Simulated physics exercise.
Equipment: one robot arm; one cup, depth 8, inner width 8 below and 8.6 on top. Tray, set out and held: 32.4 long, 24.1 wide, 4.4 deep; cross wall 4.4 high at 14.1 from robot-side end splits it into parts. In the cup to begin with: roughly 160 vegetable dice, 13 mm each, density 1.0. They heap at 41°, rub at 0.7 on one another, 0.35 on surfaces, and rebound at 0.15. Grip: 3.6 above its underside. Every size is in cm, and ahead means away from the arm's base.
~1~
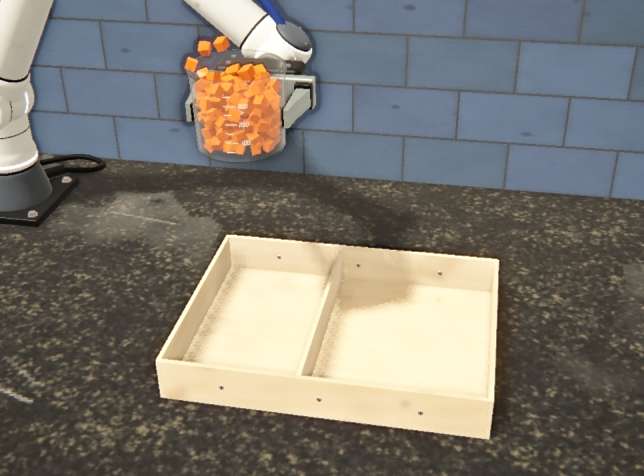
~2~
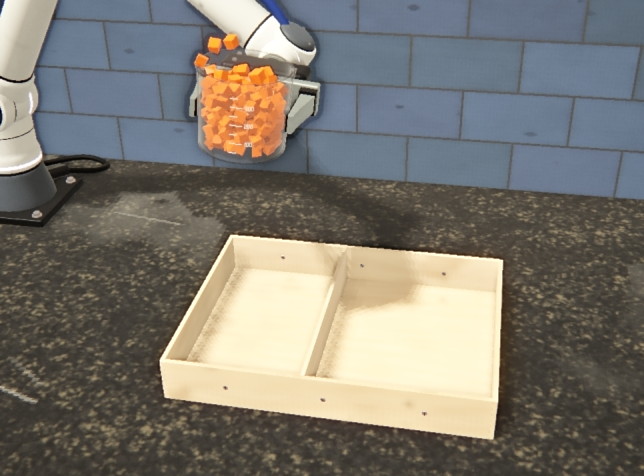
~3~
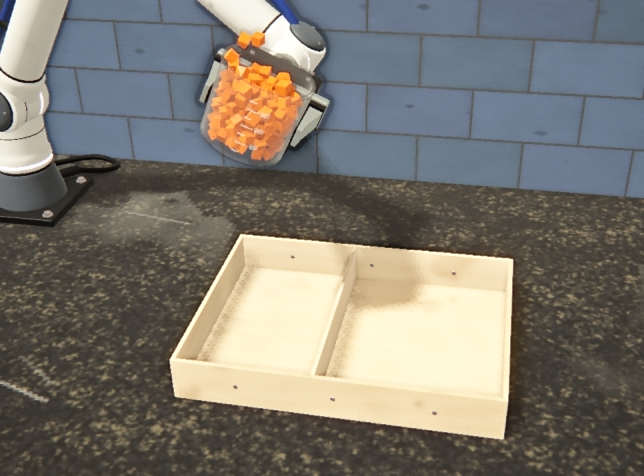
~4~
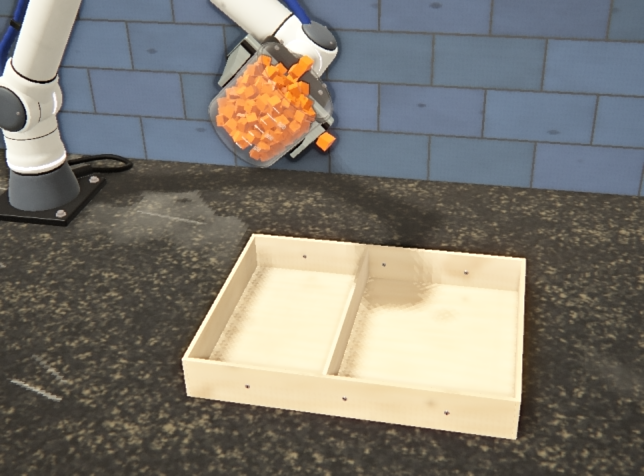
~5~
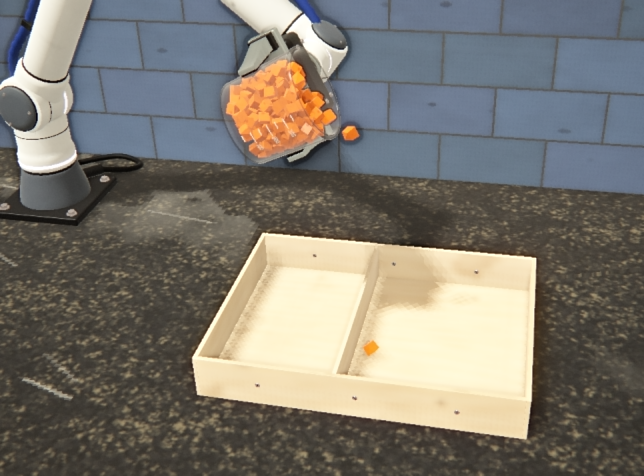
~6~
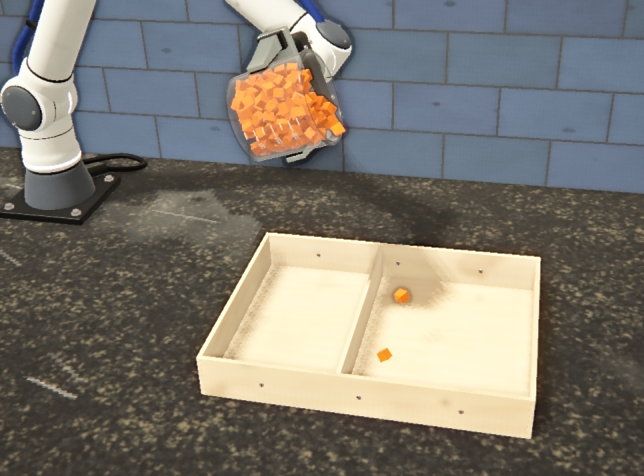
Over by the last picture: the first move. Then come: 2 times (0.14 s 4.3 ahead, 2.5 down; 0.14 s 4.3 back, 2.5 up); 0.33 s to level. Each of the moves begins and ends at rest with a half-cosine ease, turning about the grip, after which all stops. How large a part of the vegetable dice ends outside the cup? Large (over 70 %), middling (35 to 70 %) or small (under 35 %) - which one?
Small.
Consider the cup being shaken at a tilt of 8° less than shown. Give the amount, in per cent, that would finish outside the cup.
It would come to roughly 15 per cent.
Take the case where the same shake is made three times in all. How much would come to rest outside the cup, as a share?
25 %.
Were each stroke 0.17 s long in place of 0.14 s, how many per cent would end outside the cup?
In that case about 15 in a hundred.
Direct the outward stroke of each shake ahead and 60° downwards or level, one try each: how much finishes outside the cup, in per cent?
You'd get some 10 per cent with the first setting and some 45 per cent with the second.
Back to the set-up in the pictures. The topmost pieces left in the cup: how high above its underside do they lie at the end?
The top sits some 8.0 cm up.
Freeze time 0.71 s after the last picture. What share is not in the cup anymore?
Share gone by then: Near 20 %.
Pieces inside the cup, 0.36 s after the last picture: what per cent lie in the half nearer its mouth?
Mouth half share: Roughly 45 %.
Then, 0.36 s after the last picture, tilted 70° forward, highest piece 28 above the table; 138 in the cup, 12 in the far-side part, 10 in flight or on a rim.
Then, 0.71 s after the last picture, tilted 39° forward, highest piece 29 above the table; 124 in the cup, 32 in the far-side part, 4 in the robot-side part.
Then, 1.09 s after the last picture, level, highest piece 31 above the table; 124 in the cup, 32 in the far-side part, 4 in the robot-side part.
Then, 2.14 s after the last picture, level, highest piece 31 above the table; 124 in the cup, 32 in the far-side part, 4 in the robot-side part.
Final count, 124 in the cup, 32 in the far-side part, 4 in the robot-side part. That is 22 % outside the cup.
